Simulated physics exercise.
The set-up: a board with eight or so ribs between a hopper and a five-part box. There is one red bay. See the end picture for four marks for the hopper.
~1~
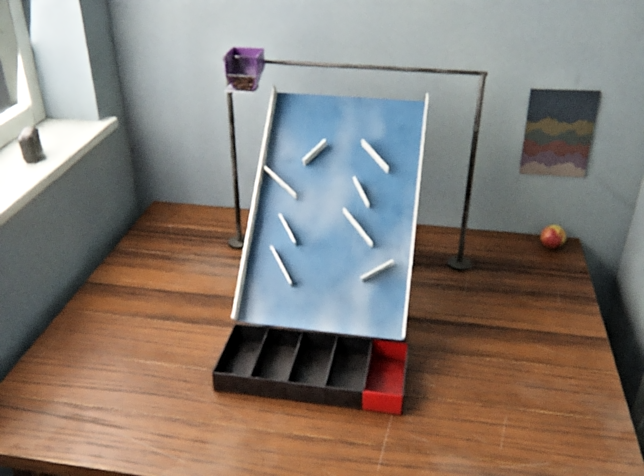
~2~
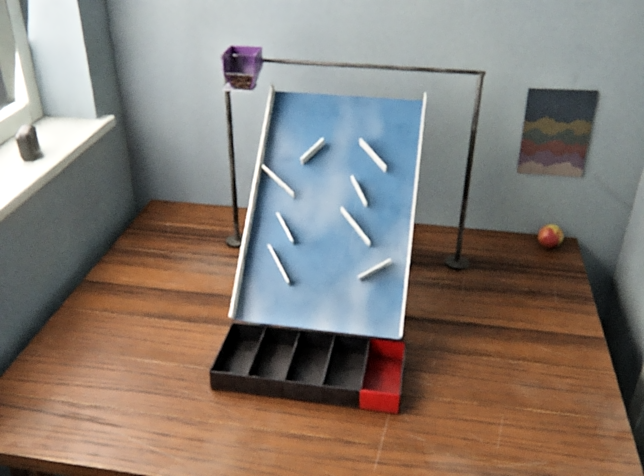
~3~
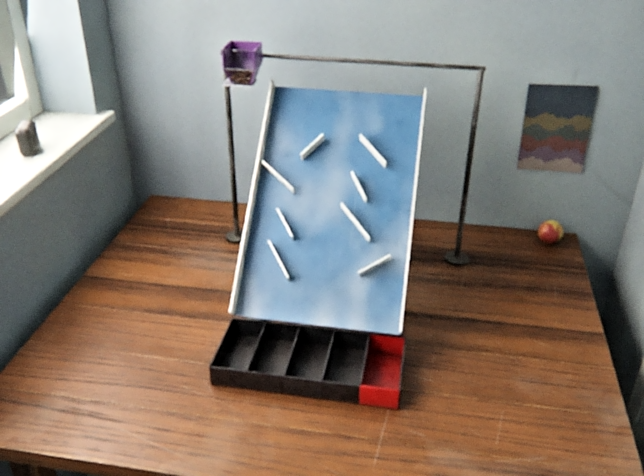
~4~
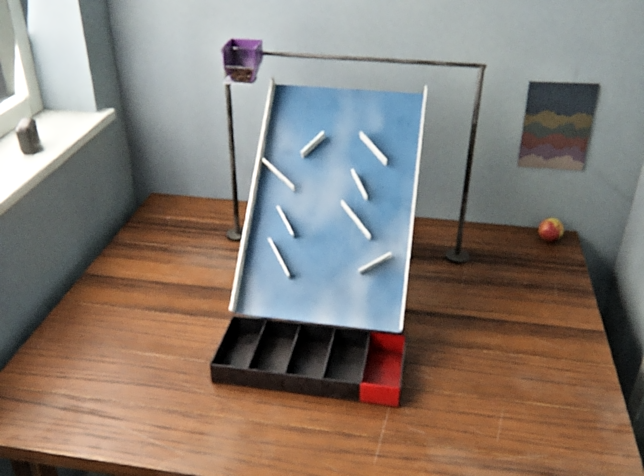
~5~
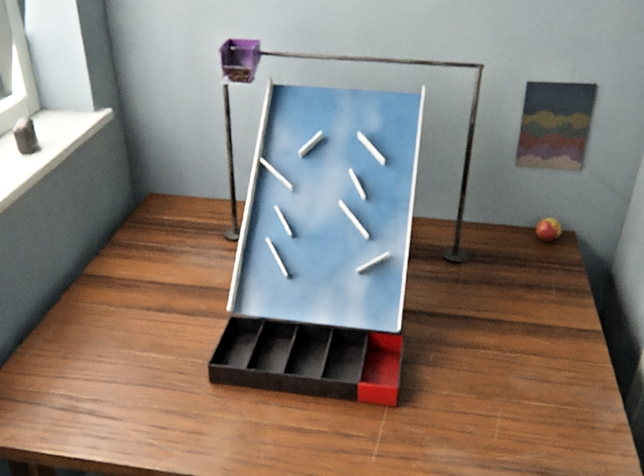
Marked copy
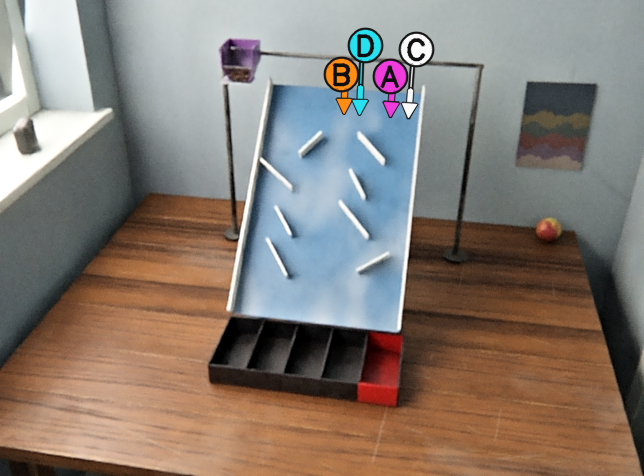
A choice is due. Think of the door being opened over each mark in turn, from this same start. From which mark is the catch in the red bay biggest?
Choose A.
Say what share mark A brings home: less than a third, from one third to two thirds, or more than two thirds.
Mark A gives more than two thirds.
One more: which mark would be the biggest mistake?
B it is.
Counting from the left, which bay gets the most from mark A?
The fifth.
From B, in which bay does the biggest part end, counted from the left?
It is the third one.
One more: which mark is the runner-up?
Mark C.
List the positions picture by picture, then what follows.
Hopper at (246, 80), allspice berries, door shut, in the first picture.
Ribs (301, 159) to (323, 138), (360, 139) to (386, 167), (262, 165) to (293, 193), in the second picture.
Ribs (352, 171) to (366, 198), (277, 208) to (292, 236), (341, 203) to (369, 238), in the third picture.
Ribs (269, 238) to (288, 275), (359, 270) to (391, 253), in the fourth picture.
Red bay at (377, 393), number 5 of 5 from the left, in the fifth picture.
On the marked copy, mark A meets the board at (390, 111); mark B meets the board at (344, 108); mark C meets the board at (408, 112); mark D meets the board at (359, 109).
Choosing A, nearly all in the red bay, a stray few in other bays, a stray few outside the box.
Choosing B, about a quarter in the red bay, about two thirds in other bays, a small part outside the box.
Choosing C, about two thirds in the red bay, about a third in other bays, a stray few outside the box.
Choosing D, about a third in the red bay, about half in other bays, a small part outside the box.
